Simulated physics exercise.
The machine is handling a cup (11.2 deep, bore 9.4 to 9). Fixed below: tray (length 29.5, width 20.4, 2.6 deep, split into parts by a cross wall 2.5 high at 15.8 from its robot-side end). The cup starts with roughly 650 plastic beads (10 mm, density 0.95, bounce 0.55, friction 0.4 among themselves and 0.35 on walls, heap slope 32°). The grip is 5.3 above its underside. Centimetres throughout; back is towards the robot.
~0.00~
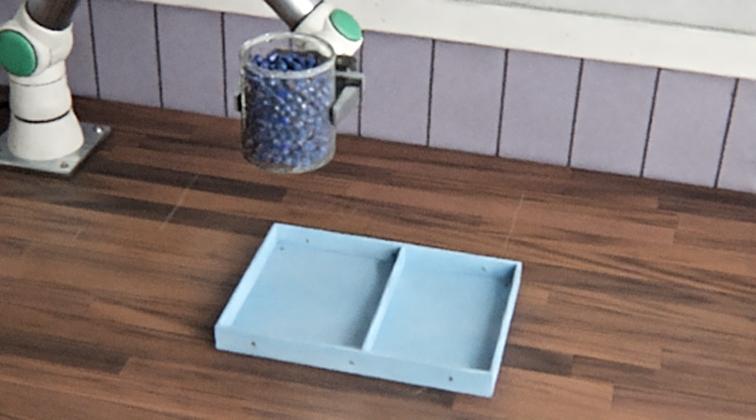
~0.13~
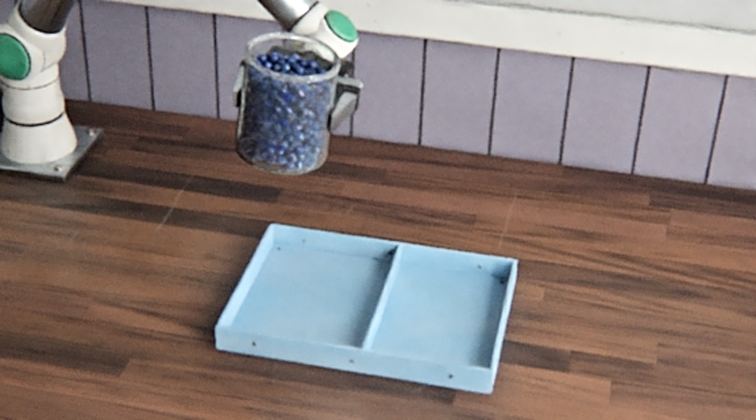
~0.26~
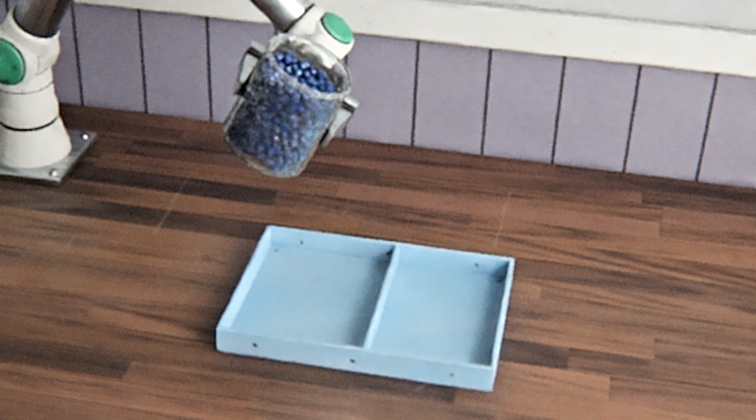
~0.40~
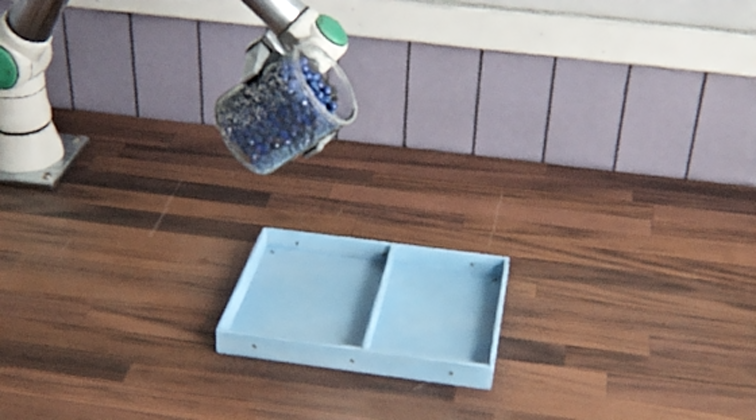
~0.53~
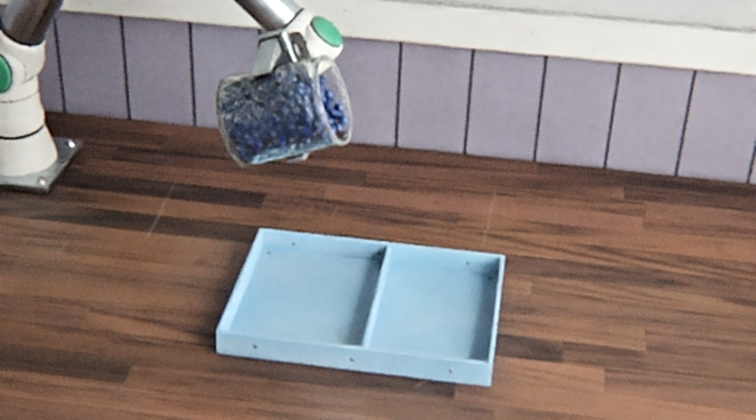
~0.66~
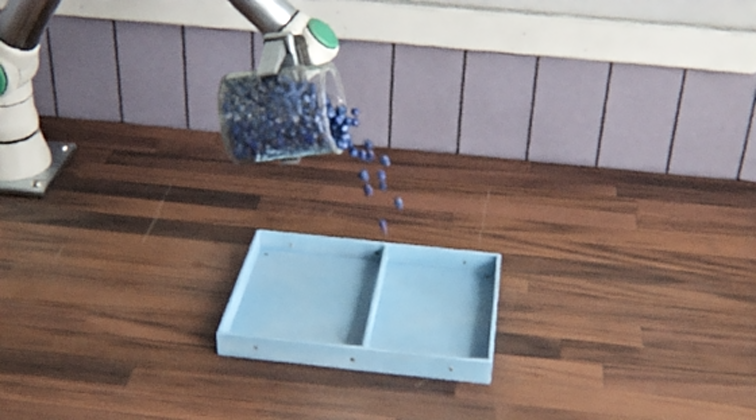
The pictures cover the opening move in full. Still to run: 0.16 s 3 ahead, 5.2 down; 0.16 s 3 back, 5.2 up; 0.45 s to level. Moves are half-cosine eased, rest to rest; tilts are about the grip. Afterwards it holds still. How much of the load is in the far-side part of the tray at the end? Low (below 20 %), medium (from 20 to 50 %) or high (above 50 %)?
In the far-side part of the tray the share is low, below 20 %.
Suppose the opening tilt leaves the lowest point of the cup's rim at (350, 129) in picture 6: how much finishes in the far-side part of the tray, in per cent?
Some 0 per cent.
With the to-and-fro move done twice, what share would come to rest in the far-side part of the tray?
In that case some 15 per cent.
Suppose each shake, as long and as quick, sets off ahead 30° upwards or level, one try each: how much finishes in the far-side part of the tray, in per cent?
About 40 and 30 per cent.
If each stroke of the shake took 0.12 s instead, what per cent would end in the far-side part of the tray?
In that case some 15 per cent.
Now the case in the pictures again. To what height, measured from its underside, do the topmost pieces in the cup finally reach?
About 10.5 cm.
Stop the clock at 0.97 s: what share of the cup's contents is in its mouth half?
Roughly 40 per cent.
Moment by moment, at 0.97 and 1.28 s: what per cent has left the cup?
About 10, 15.
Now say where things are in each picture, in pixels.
In the first picture, cup middle at (288, 103), level; upper third of the load around (288, 83), from x 250 to 330, top at y 55; 652 in the cup.
In the second picture, cup middle at (287, 104), tilted 7° forward; upper third of the load around (284, 85), from x 245 to 330, top at y 55.
In the third picture, cup middle at (287, 107), tilted 27° forward; upper third of the load around (287, 87), from x 230 to 330, top at y 55.
In the fourth picture, cup middle at (285, 110), tilted 50° forward; upper third of the load around (286, 90), from x 225 to 335, top at y 60.
In the fifth picture, cup middle at (284, 111), tilted 70° forward; upper third of the load around (281, 93), from x 225 to 345, top at y 70.
In the sixth picture, cup middle at (283, 114), tilted 77° forward; upper third of the load around (271, 98), from x 225 to 400, top at y 80; 640 in the cup, 12 in flight or on a rim.
By 0.97 s, tilted 77° forward, highest piece 28 above the table; 586 in the cup, 29 in the far-side part, 2 in the robot-side part, 1 on the table or floor, 34 in flight or on a rim.
By 1.28 s, tilted 20° forward, highest piece 30 above the table; 567 in the cup, 64 in the far-side part, 12 in the robot-side part, 2 on the table or floor, 7 in flight or on a rim.
By 1.63 s, level, highest piece 31 above the table; 567 in the cup, 68 in the far-side part, 12 in the robot-side part, 2 on the table or floor, 3 in flight or on a rim.
By 2.68 s, level, highest piece 31 above the table; 567 in the cup, 69 in the far-side part, 13 in the robot-side part, 3 on the table or floor.
Final count, 567 in the cup, 69 in the far-side part, 13 in the robot-side part, 3 on the table or floor. That is 11 % in the far-side part of the tray.
